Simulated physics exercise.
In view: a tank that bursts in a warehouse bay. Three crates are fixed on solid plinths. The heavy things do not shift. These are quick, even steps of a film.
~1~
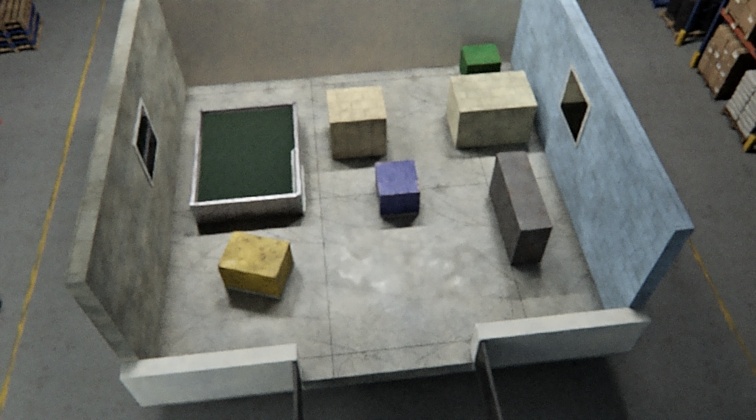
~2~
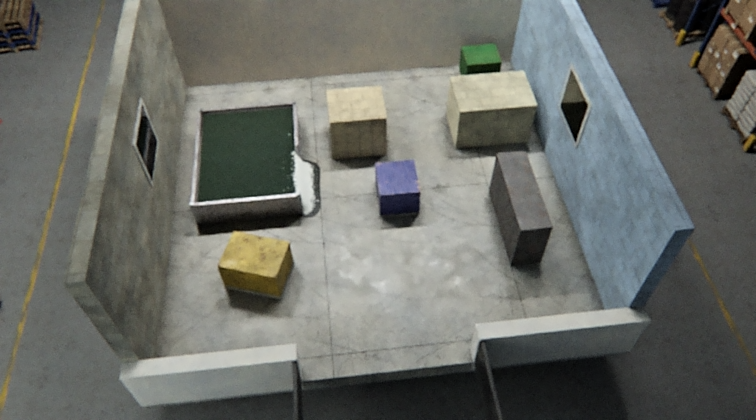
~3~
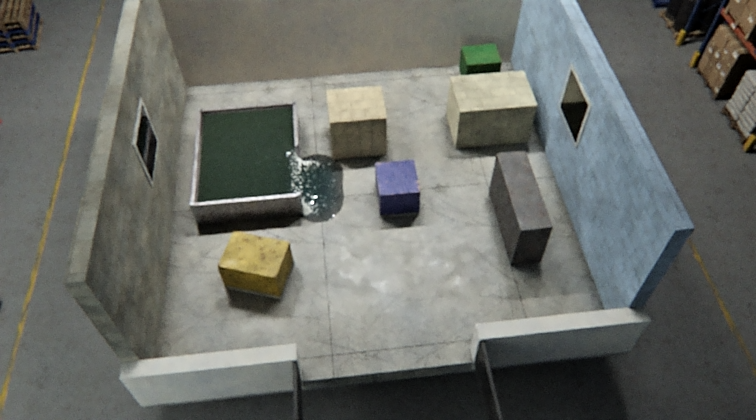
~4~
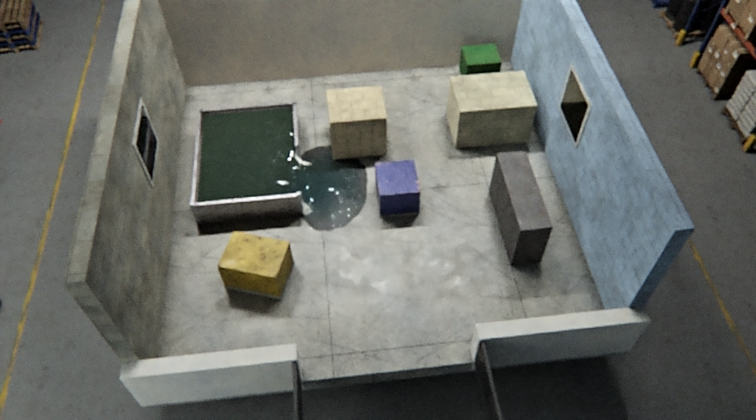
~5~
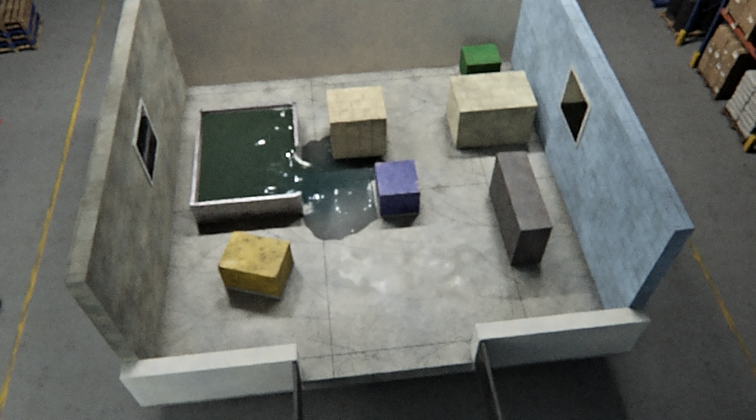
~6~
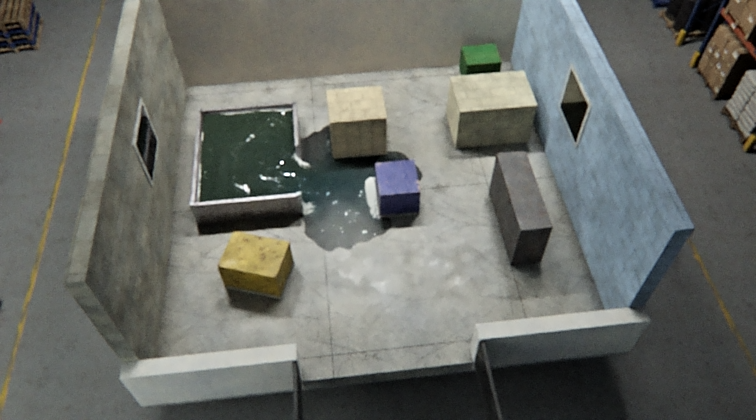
Dark water pouring from a gap in the tank's right side, spreading across the concrete floor and around a blue block.
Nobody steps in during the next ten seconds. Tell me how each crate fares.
In the end: The green crate stays dry; the blue crate gets wet; the yellow crate stays dry.
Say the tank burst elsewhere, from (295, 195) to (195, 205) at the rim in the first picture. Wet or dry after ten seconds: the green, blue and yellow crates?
In short: The green one is safe, the blue one takes water, the yellow one gets wet.
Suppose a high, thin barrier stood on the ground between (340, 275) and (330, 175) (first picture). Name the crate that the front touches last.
That is the green-painted one.
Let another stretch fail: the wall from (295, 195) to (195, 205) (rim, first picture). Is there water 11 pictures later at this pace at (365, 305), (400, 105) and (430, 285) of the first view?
One after the other: Awash, no water, awash.
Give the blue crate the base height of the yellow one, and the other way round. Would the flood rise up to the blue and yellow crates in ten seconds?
In short: Blue is wetted, yellow is safe.
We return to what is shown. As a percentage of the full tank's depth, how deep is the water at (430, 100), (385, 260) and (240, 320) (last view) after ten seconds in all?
About 8, 4 and 2 per cent.
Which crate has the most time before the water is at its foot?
That is the yellow crate.
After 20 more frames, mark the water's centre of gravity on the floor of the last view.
I would point to (336, 184).
A moment on, water covers 15 % of the floor; the green crate not reached, the blue crate water round its plinth, the yellow crate not reached.
Next, water covers 30 % of the floor; the green crate not reached, the blue crate water round its plinth, the yellow crate not reached.
Then, water covers 50 % of the floor; the green crate water round its plinth, the blue crate water round its plinth, the yellow crate not reached.
Later, water covers 65 % of the floor; the green crate water round its plinth, the blue crate water round its plinth, the yellow crate water round its plinth.
In the end, water covers 80 % of the floor; the green crate stayed above the water, the blue crate was topped, the yellow crate stayed above the water.
